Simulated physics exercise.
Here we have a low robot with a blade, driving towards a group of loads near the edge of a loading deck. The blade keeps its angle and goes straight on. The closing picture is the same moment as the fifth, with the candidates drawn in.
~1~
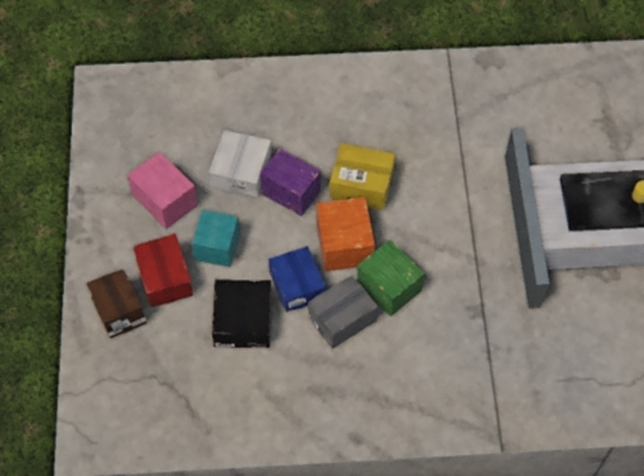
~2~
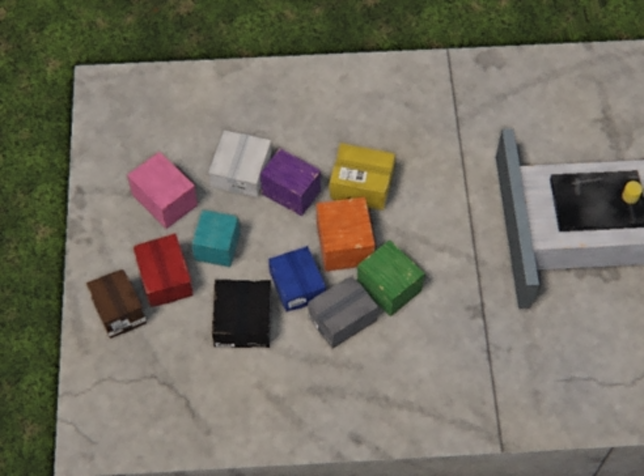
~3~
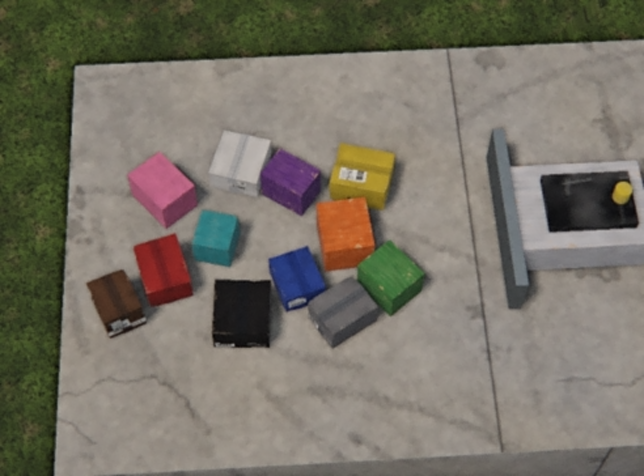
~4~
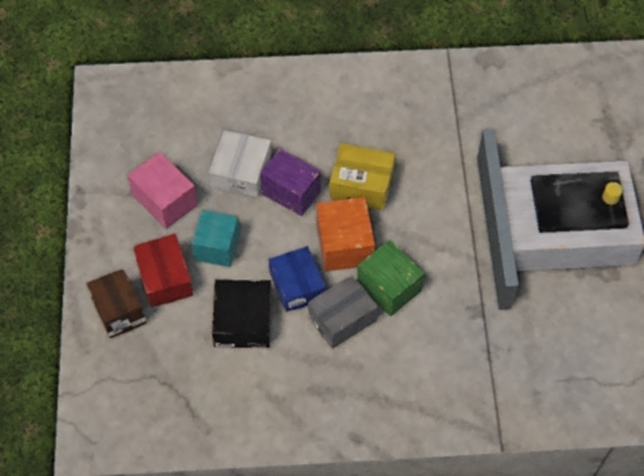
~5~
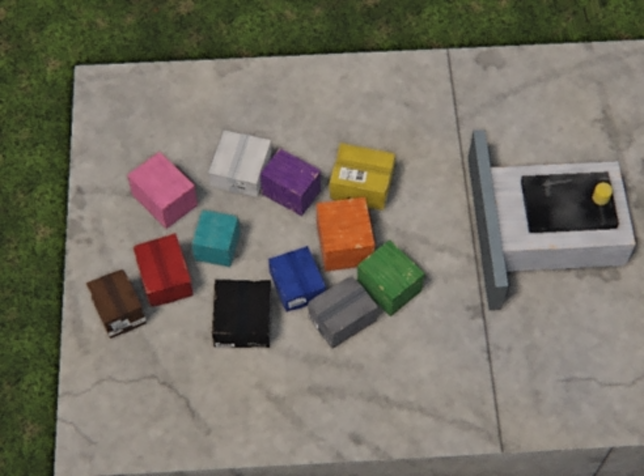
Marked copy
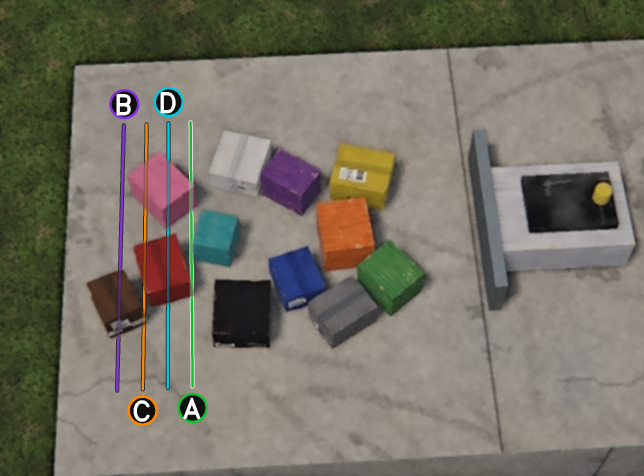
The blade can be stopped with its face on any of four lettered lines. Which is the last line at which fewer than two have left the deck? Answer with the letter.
No second one falls up to A.
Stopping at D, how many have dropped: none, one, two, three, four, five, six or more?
In all, three.
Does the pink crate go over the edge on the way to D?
Yes.
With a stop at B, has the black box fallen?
By then, no.
On the marked copy, A at (192, 246); B at (121, 250); C at (145, 249); D at (168, 248).
With A. Early on, robot (457, 207); grey box (316, 320); green crate (360, 282).
Further on, robot (350, 212); red parcel (151, 274); pink crate (152, 194).
At the end, robot (266, 216); brown parcel over the edge; pink crate (74, 199); one fallen.
As for the rest, B drops six; C drops three; D drops three.
